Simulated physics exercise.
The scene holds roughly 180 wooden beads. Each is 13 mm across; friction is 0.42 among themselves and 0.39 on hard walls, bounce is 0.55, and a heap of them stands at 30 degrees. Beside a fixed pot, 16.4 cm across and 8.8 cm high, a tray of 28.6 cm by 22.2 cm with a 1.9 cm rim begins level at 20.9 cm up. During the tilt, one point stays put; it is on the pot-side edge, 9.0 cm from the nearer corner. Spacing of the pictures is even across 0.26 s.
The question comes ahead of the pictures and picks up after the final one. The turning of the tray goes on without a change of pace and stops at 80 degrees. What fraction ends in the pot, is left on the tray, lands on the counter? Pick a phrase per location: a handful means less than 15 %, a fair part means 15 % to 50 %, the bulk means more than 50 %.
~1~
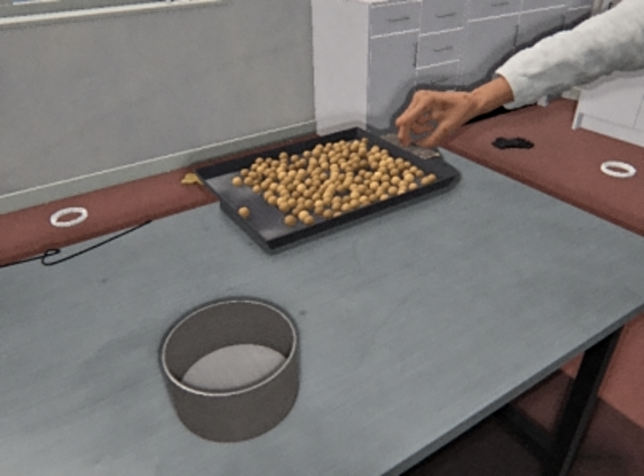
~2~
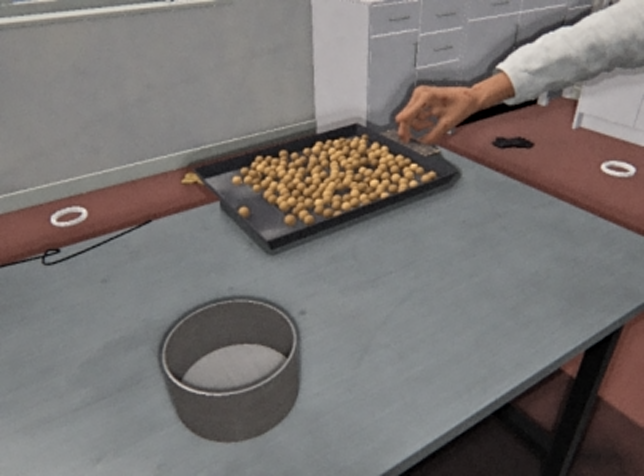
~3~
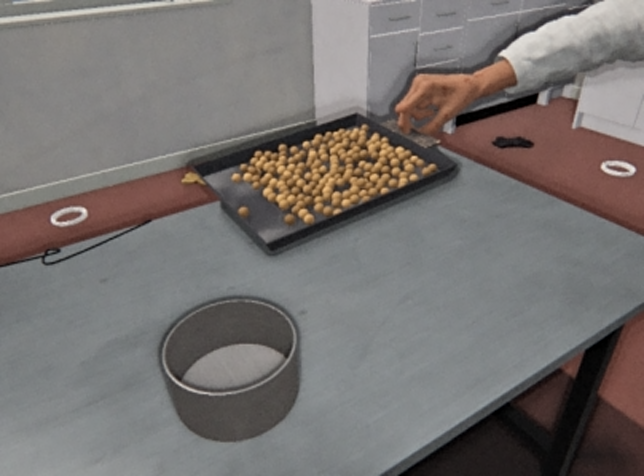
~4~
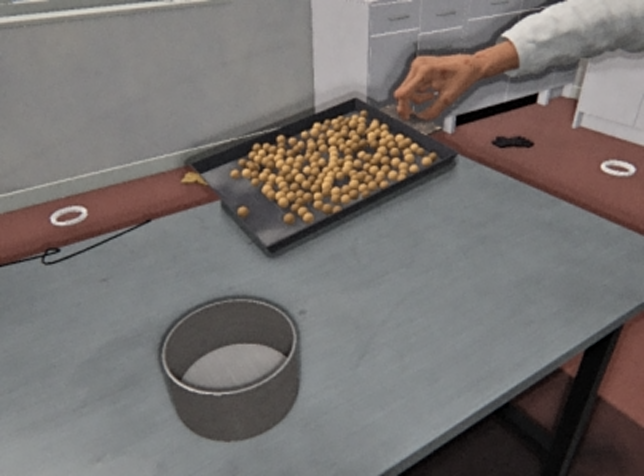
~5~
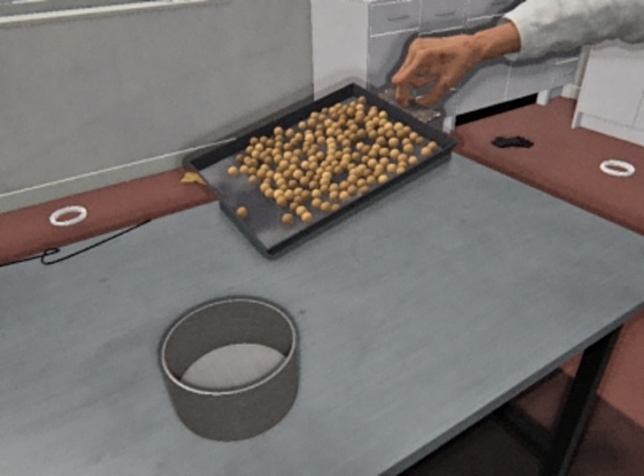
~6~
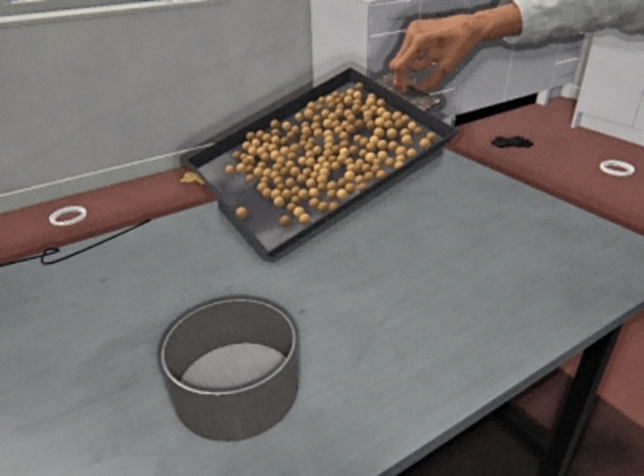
Pot: The bulk, left on the tray: A handful, counter: A handful.
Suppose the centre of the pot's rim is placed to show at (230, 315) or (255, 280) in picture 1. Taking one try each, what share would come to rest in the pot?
In order, about 70 and about 5 per cent.
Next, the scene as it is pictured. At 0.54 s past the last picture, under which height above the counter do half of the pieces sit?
The halfway line is at about 20 cm.
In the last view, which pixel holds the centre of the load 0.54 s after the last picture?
The load's centre is near (252, 248) at that time.
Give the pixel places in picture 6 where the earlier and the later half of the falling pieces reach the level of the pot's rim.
It passes about (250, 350) first and (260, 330) afterwards.
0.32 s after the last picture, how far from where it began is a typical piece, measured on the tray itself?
It has moved some 10 cm from its start.
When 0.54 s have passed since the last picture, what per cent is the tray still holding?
Close to 60 in a hundred.
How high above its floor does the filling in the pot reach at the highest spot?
About 3.5 cm.
Then, 0.32 s after the last picture, tilt 49 degrees; the tray holds 100 %, the pot 0 %.
Then, 0.54 s after the last picture, tilt 69 degrees; the tray holds 60 %, the pot 20 %.
Then, 0.86 s after the last picture, tilt 80 degrees; the tray holds 5 %, the pot 80 %.
In the end, pot 95 %, tray 0 %, counter 5 %.
